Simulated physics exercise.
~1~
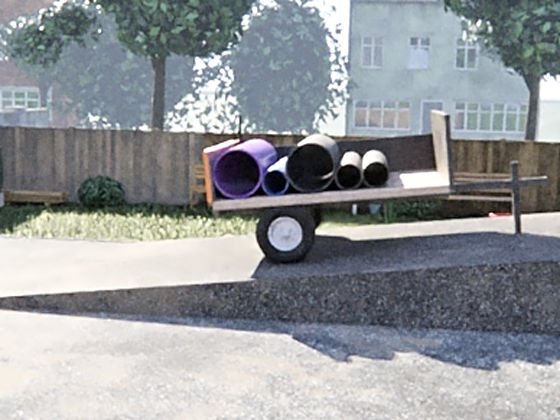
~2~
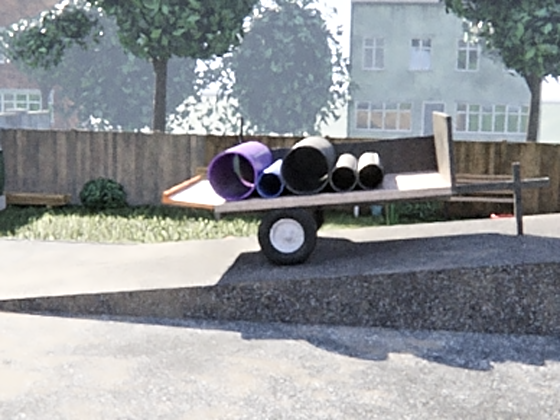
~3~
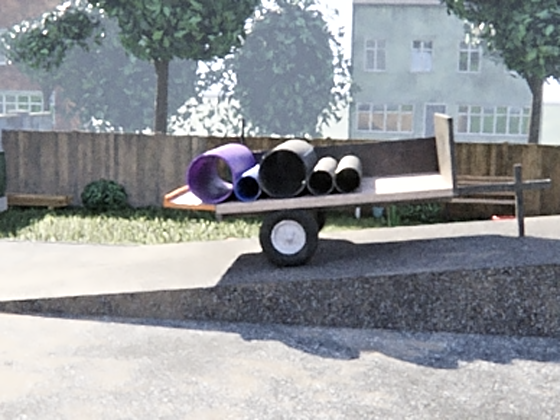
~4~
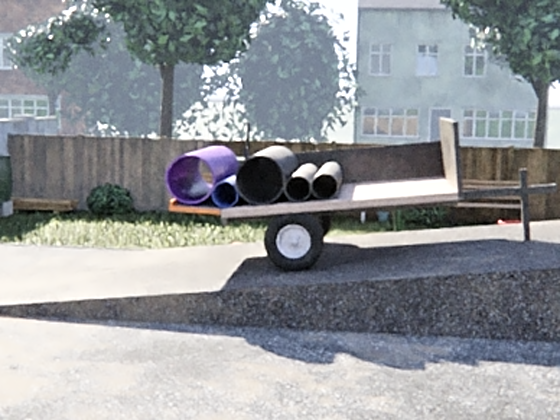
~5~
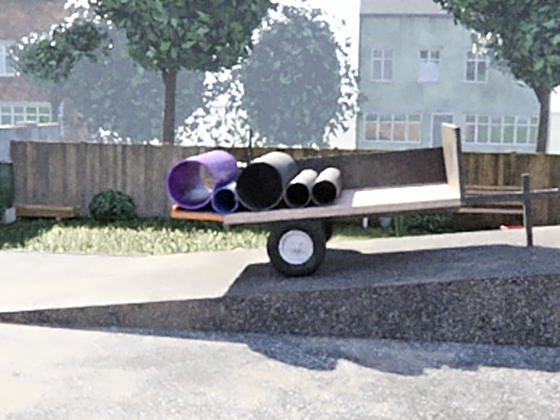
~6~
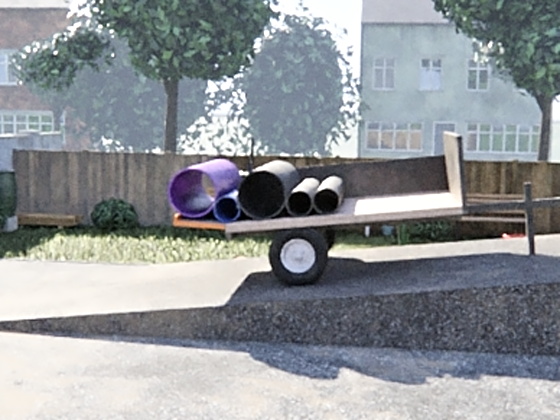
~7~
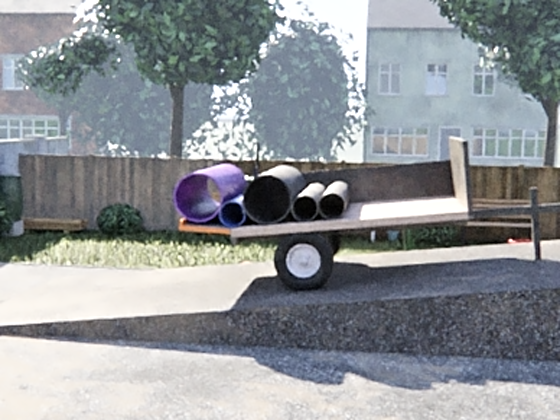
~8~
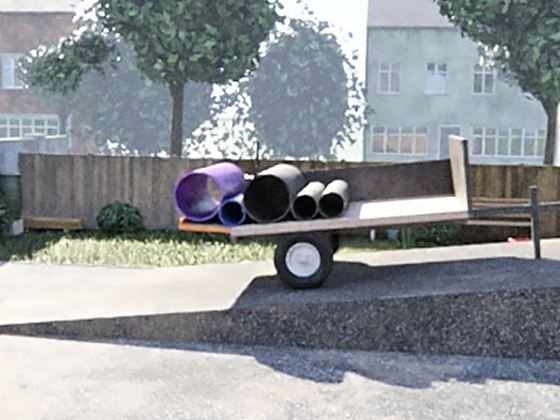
To begin with, five hollow pipes, one purple and one blue among them, sit end-on against the raised tailgate of a trailer parked on a slope. The tailgate swings down to the left until it lies nearly in line with the bed. The pipes roll left after it, and the purple one moves out onto the lowered gate. The blue pipe follows but stays on the bed, with the three dark pipes bunched up behind it. Finally they all settle side by side and lie still, and none drops off the tail.
